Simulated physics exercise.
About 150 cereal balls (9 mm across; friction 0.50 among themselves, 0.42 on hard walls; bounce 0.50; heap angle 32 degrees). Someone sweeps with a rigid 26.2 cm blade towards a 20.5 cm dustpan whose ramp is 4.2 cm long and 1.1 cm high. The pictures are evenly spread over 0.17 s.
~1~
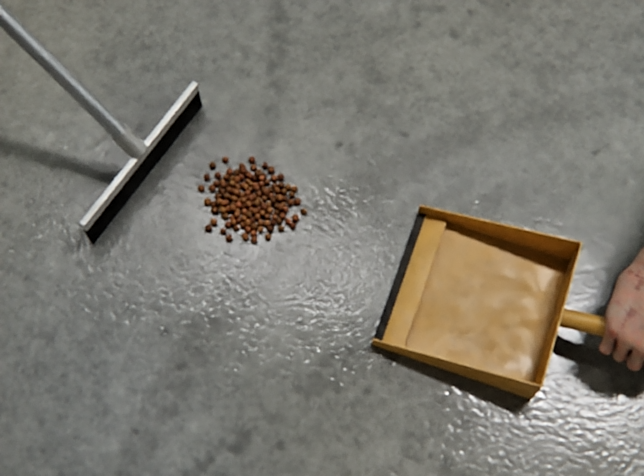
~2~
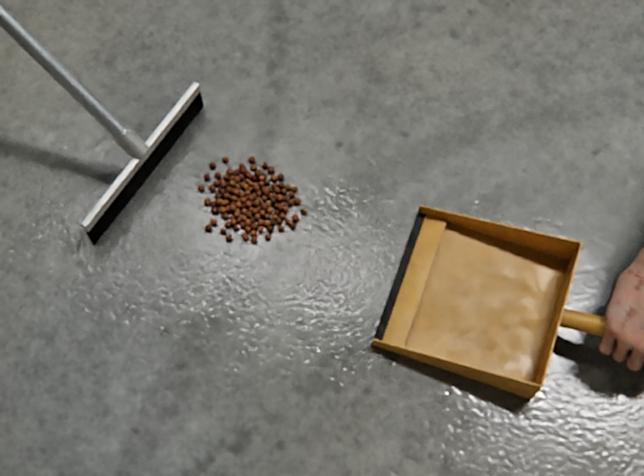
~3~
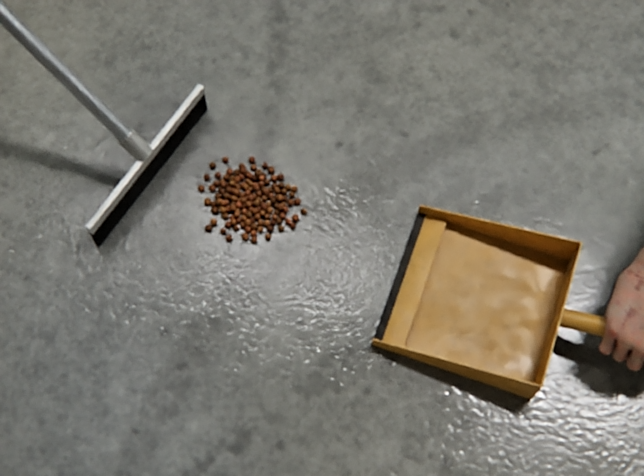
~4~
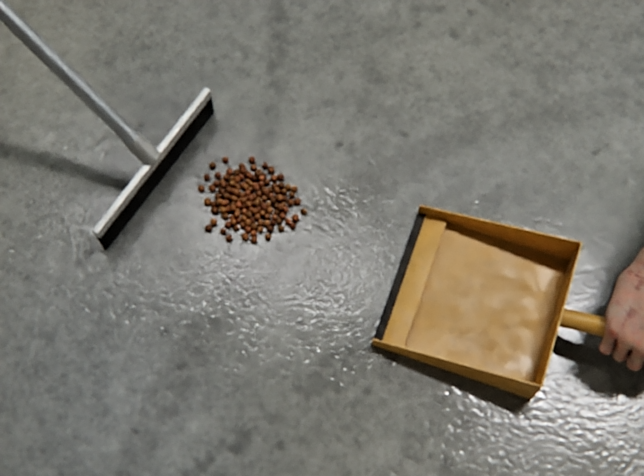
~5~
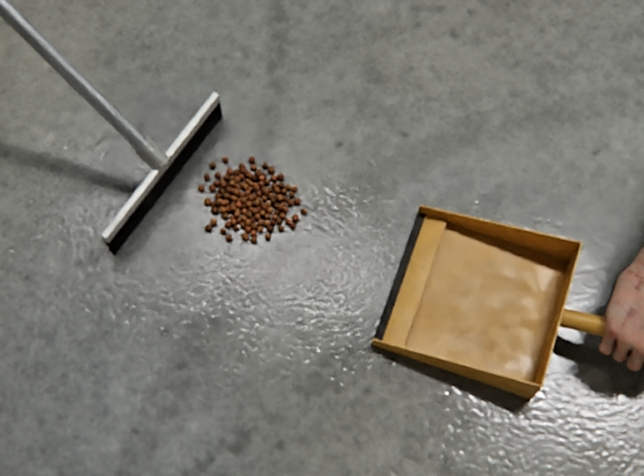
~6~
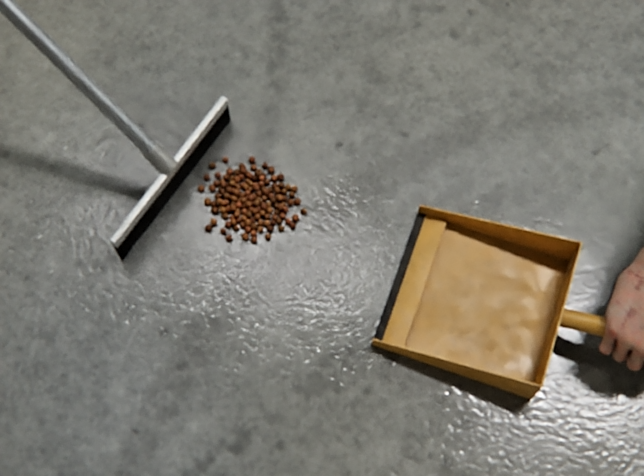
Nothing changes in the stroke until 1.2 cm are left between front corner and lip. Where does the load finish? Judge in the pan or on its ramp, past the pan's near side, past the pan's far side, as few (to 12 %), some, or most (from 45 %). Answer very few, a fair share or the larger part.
Pan a fair share, near side very few, far side very few.
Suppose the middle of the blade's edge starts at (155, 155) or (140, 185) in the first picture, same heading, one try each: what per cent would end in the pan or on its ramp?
Some 20 and 30 per cent.
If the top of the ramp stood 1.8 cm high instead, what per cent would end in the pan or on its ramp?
Then about 20 per cent.
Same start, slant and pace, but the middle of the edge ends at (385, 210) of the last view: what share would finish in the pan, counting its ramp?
About 0 per cent.
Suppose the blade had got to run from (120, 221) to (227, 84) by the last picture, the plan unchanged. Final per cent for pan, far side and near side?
Pan 0, far 25, near 0.
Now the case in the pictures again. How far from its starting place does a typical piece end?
About 24 cm.
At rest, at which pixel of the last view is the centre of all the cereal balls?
Near (390, 277).
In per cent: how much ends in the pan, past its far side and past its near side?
Pan 25; near side 0; far side 0.
Then, 0.34 s after the last picture, middle of the blade 20 cm from the lip; 0 % over the lip, far side 5 %, near side 0 %.
Then, 0.57 s after the last picture, middle of the blade 10 cm from the lip; 0 % over the lip, far side 5 %, near side 0 %.
Then, 0.91 s after the last picture, middle of the blade 4 cm from the lip; 25 % over the lip, far side 0 %, near side 0 %.
In the end, pan 25 %, near side 0 %, far side 0 %, in front of the lip or behind the blade 70 %.
